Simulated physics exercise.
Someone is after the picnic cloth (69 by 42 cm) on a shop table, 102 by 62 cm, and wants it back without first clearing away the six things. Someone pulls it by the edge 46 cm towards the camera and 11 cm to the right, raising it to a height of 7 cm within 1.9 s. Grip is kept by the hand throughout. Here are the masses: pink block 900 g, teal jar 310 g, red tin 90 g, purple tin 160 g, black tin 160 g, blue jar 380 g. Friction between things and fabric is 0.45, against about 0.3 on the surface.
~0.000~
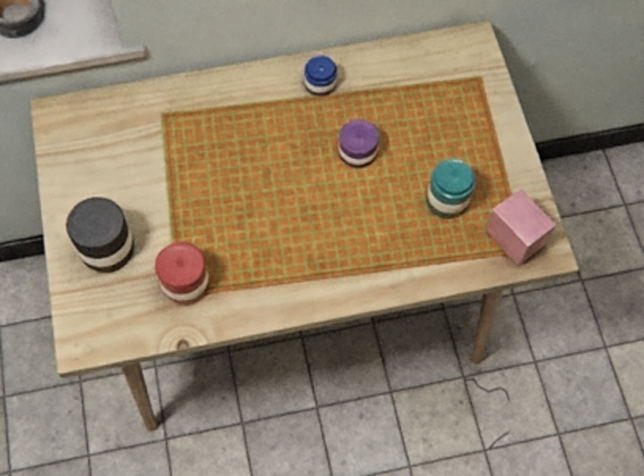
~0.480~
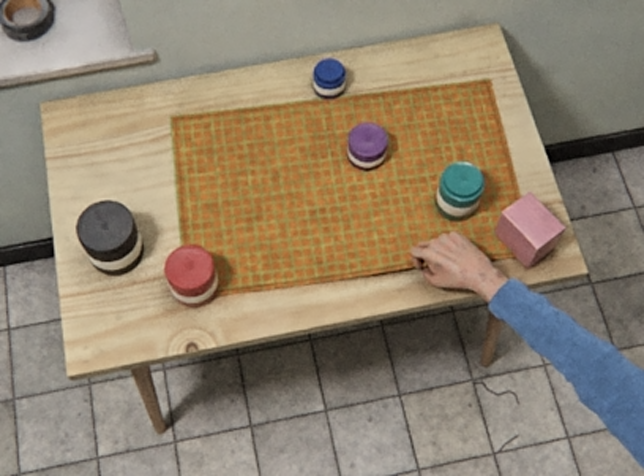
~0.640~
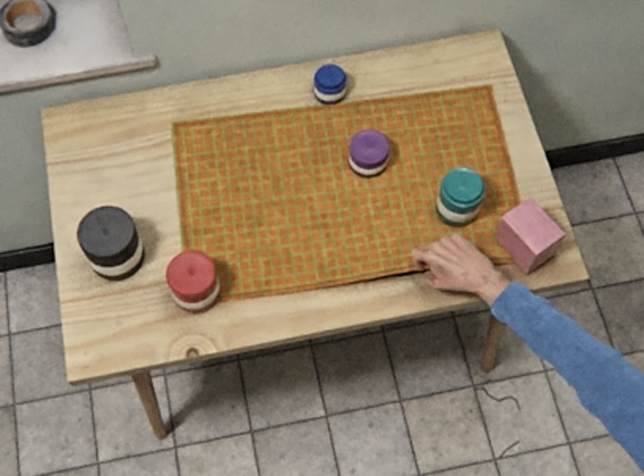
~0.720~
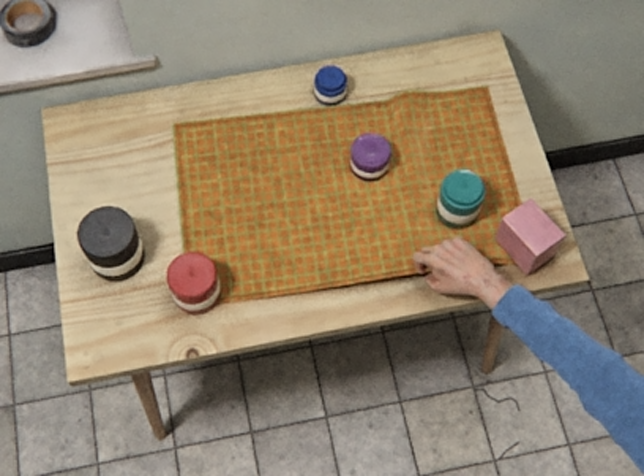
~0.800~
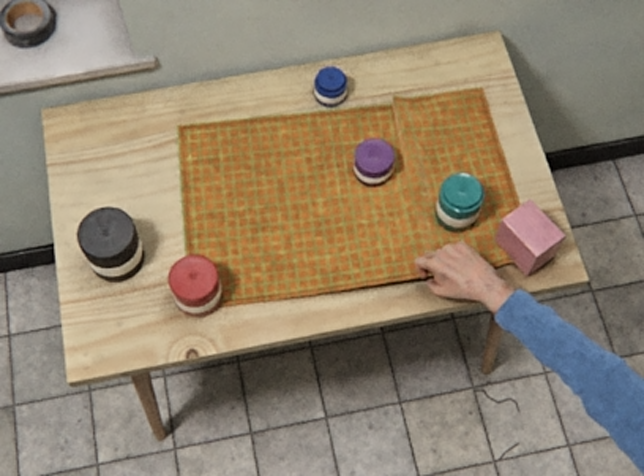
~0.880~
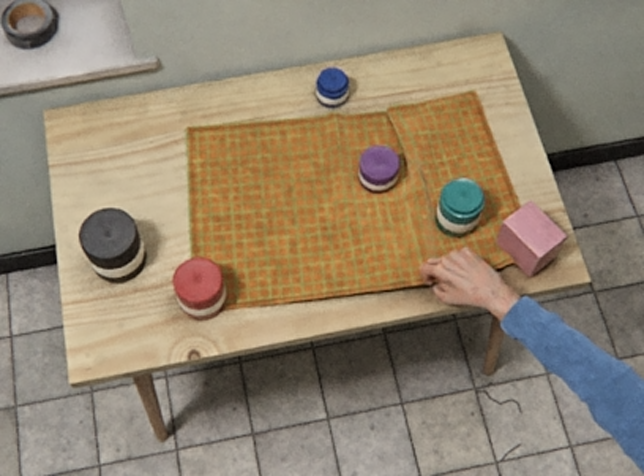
A hand in a blue sleeve gripped the front edge of an orange checked cloth and tugged it slightly forward and right, wrinkling it while the purple and red tins shifted a little along with it.
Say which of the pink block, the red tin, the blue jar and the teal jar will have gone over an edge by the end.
As I see it, pink block: Gone; red tin: Gone; blue jar: Still there; teal jar: Gone.
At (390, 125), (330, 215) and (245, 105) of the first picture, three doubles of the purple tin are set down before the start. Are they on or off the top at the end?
First leaves the top, second leaves the top, third keeps its place.
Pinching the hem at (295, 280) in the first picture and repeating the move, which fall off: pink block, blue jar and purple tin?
Outcome: Pink block leaves the top; blue jar keeps its place; purple tin leaves the top.
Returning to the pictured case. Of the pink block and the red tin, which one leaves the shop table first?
The red one leads the way.
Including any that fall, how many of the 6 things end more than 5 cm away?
Counting them up, I get 4.
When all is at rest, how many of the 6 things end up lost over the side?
The count is 4.
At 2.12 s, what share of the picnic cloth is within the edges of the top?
Roughly 0%.
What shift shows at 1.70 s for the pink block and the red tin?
Pink block 15 cm, red tin over the edge.
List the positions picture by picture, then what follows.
In the first frame, shows, pink block (525, 217); red tin (180, 264); blue jar (321, 66); teal jar (455, 175); picnic cloth corners (161, 113) (481, 76).
In the second frame, shows, picnic cloth corners (170, 117) (490, 79); grip (421, 266).
In the third frame, shows, picnic cloth corners (171, 123) (491, 85); grip (423, 269).
In the fourth frame, shows, purple tin (371, 150); picnic cloth corners (173, 124) (487, 86); grip (424, 272).
In the fifth frame, shows, purple tin (375, 155); teal jar (463, 189); red tin (193, 277); picnic cloth corners (177, 126) (482, 87); grip (426, 277).
In the sixth frame, shows, pink block (535, 228); red tin (197, 279); blue jar (333, 79); teal jar (464, 195); picnic cloth corners (186, 127) (474, 90); grip (431, 283).
After 1.3 s, 95 % of the picnic cloth is still over the top; teal jar 11 cm off its start, red tin 9 cm off its start, pink block 2 cm off its start.
After 1.7 s, 45 % of the picnic cloth is still over the top; red tin over the edge, teal jar 27 cm off its start, pink block 13 cm off its start.
After 2.1 s, 0 % of the picnic cloth is still over the top; teal jar over the edge, red tin over the edge, pink block over the edge.
After 2.5 s, 0 % of the picnic cloth is still over the top; teal jar over the edge, red tin over the edge, pink block over the edge.
After 4.1 s, 0 % of the picnic cloth is still over the top; teal jar over the edge, red tin over the edge, pink block over the edge, blue jar 0 cm off its start at (333, 79).
